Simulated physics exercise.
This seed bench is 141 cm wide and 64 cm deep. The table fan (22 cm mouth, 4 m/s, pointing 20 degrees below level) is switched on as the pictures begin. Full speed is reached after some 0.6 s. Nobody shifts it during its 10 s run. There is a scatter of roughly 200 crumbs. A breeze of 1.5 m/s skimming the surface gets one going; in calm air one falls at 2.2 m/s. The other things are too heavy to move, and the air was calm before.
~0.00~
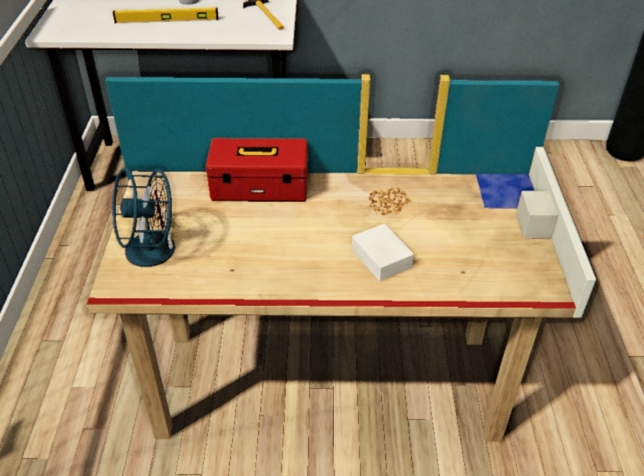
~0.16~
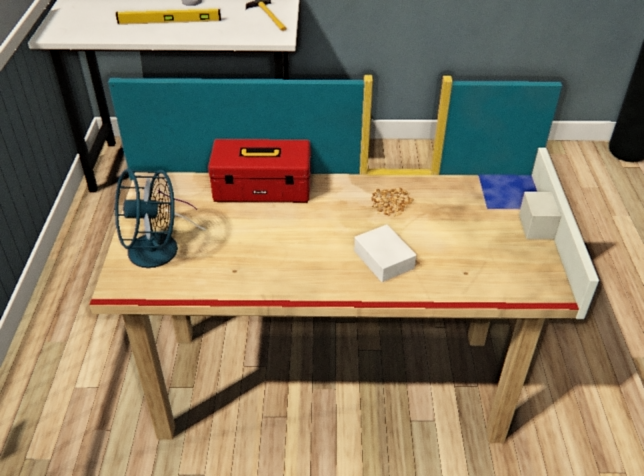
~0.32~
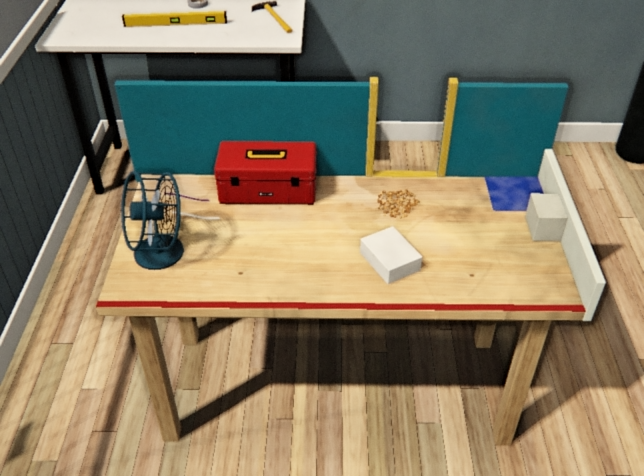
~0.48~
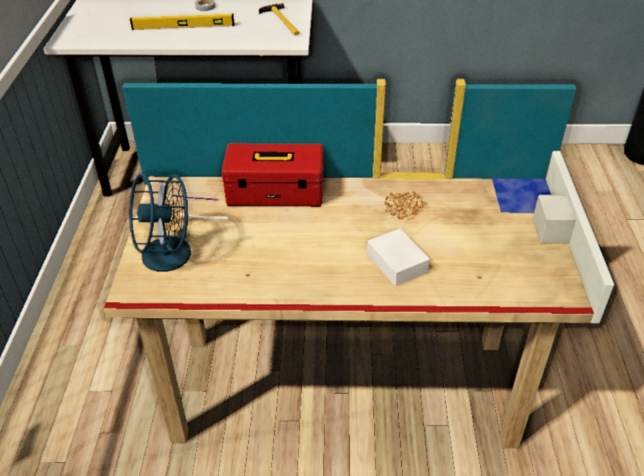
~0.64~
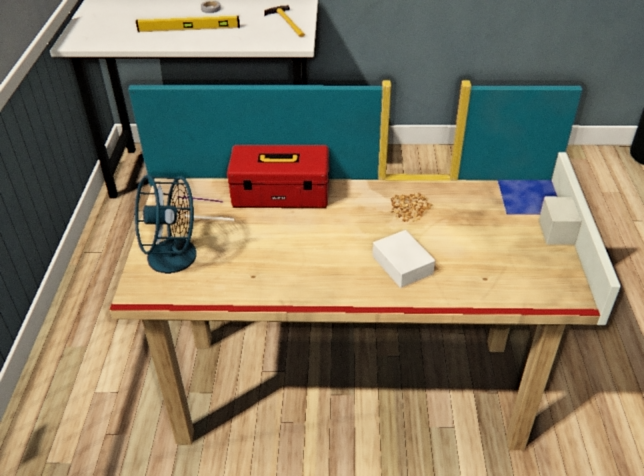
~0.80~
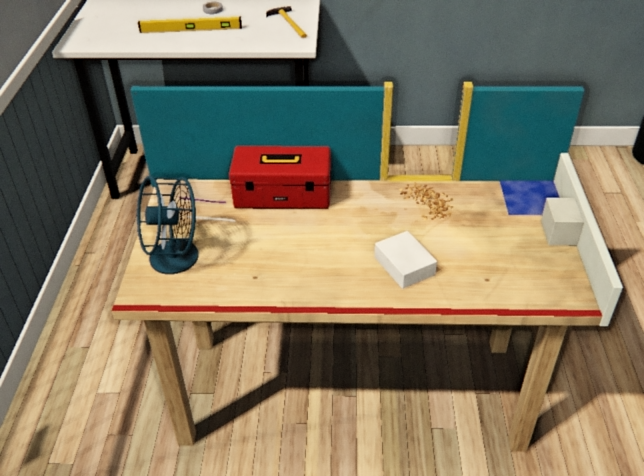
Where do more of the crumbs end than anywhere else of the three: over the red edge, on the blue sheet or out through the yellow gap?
The biggest group is at the yellow one.
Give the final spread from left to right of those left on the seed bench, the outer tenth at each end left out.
About 50 cm.
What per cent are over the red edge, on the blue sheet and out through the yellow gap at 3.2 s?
About 0 % red, 10 % blue, 40 % yellow.
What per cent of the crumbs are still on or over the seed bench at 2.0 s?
Near 70 %.
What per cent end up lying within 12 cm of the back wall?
About 40 %.
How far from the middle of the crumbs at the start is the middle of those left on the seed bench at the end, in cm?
Roughly 10 cm.
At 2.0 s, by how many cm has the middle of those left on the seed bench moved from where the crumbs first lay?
Roughly 20 cm.
After 2.0 s, 79 % are on the move or not yet settled, 0 % are over the red edge, 13 % on the blue sheet and 29 % out through the yellow gap; the middle of those still in play is near (442, 186).
After 3.2 s, 64 % are on the move or not yet settled, 0 % are over the red edge, 12 % on the blue sheet and 38 % out through the yellow gap; the middle of those still in play is near (426, 190).
After 5.5 s, 54 % are on the move or not yet settled, 0 % are over the red edge, 12 % on the blue sheet and 40 % out through the yellow gap; the middle of those still in play is near (428, 191).
After 10.0 s, at the end, 0 % are over the red edge, 12 % on the blue sheet and 48 % out through the yellow gap; the middle of those still in play is near (422, 193).
